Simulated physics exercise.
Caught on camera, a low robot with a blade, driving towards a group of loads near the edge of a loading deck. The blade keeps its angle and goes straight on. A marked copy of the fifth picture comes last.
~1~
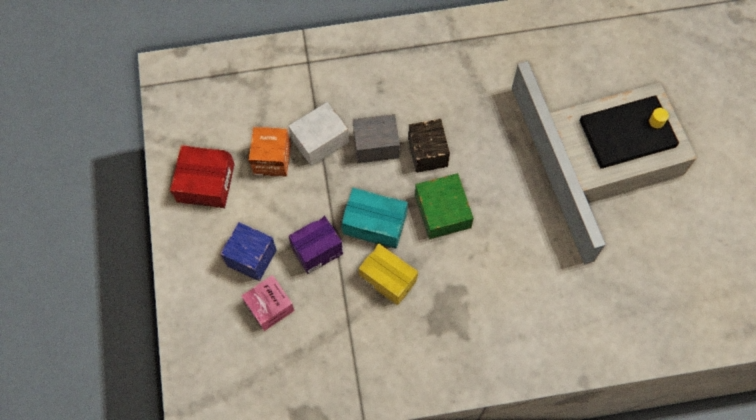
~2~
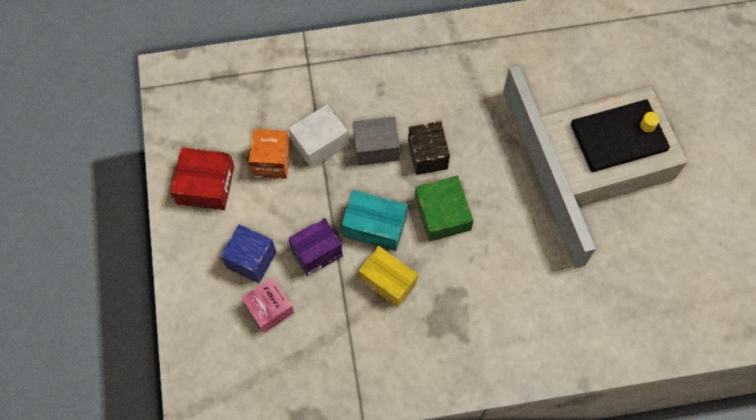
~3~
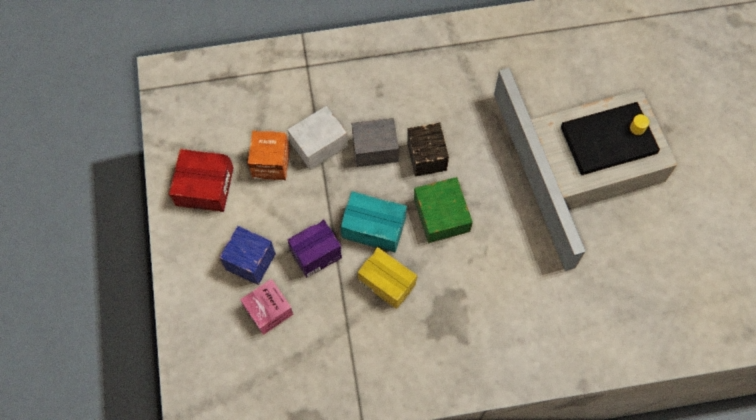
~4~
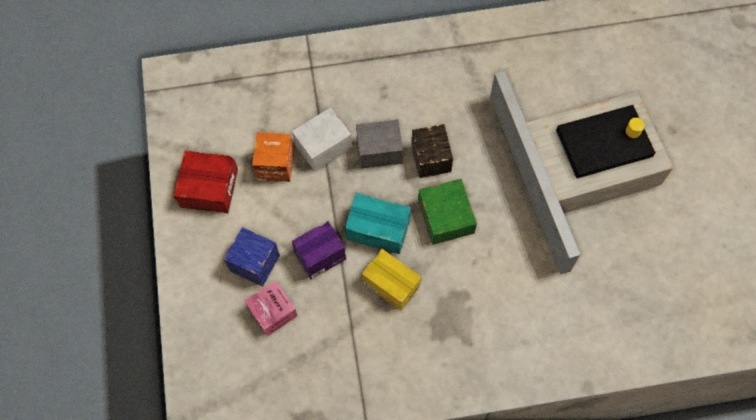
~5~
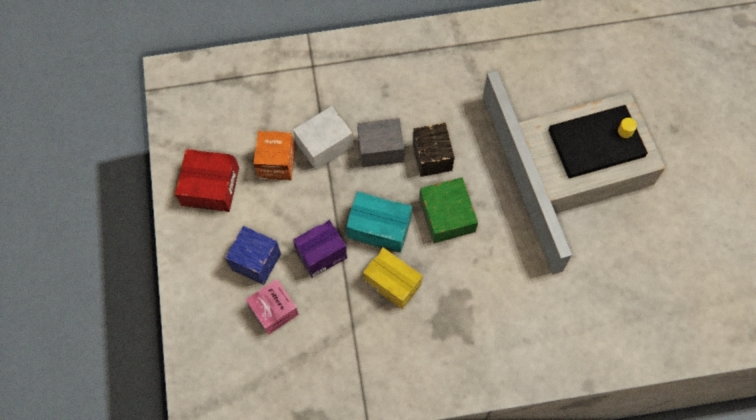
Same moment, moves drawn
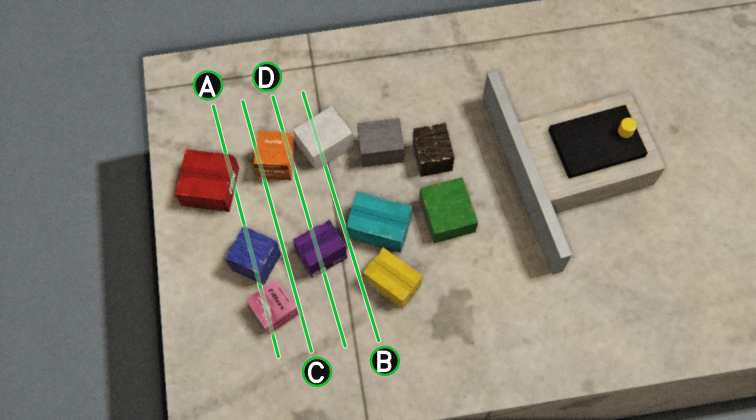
On a loading deck, a low robot with a blade moves slightly left towards colourful loads.
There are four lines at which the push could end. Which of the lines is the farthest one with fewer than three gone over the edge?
A.
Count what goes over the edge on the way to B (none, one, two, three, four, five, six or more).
In all, none.
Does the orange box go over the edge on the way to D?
No.
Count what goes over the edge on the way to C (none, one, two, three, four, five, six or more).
The count is none.
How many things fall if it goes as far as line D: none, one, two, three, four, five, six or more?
By then, none.
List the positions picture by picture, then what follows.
The first picture shows yellow box (389, 275); grey crate (376, 139); orange box (270, 152).
The second picture shows robot (614, 136); purple box (316, 247).
The third picture shows robot (604, 139); white crate (318, 138).
The fourth picture shows robot (600, 142); blue crate (253, 257).
The fifth picture shows robot (591, 142); green crate (448, 210); red parcel (208, 181); yellow box (393, 279).
On the marked copy, A at (244, 224); B at (339, 210); C at (275, 219); D at (307, 214).
Taking A. A third of the way, robot (490, 157); orange box (263, 156); white crate (298, 133).
Two thirds of the way, robot (389, 173); red parcel (200, 184); blue crate (233, 272).
When it is over, robot (309, 185); red parcel (157, 212); blue crate (171, 303); none fallen.
As for the rest, B is within the limit but short; C is within the limit but short; D is within the limit but short.
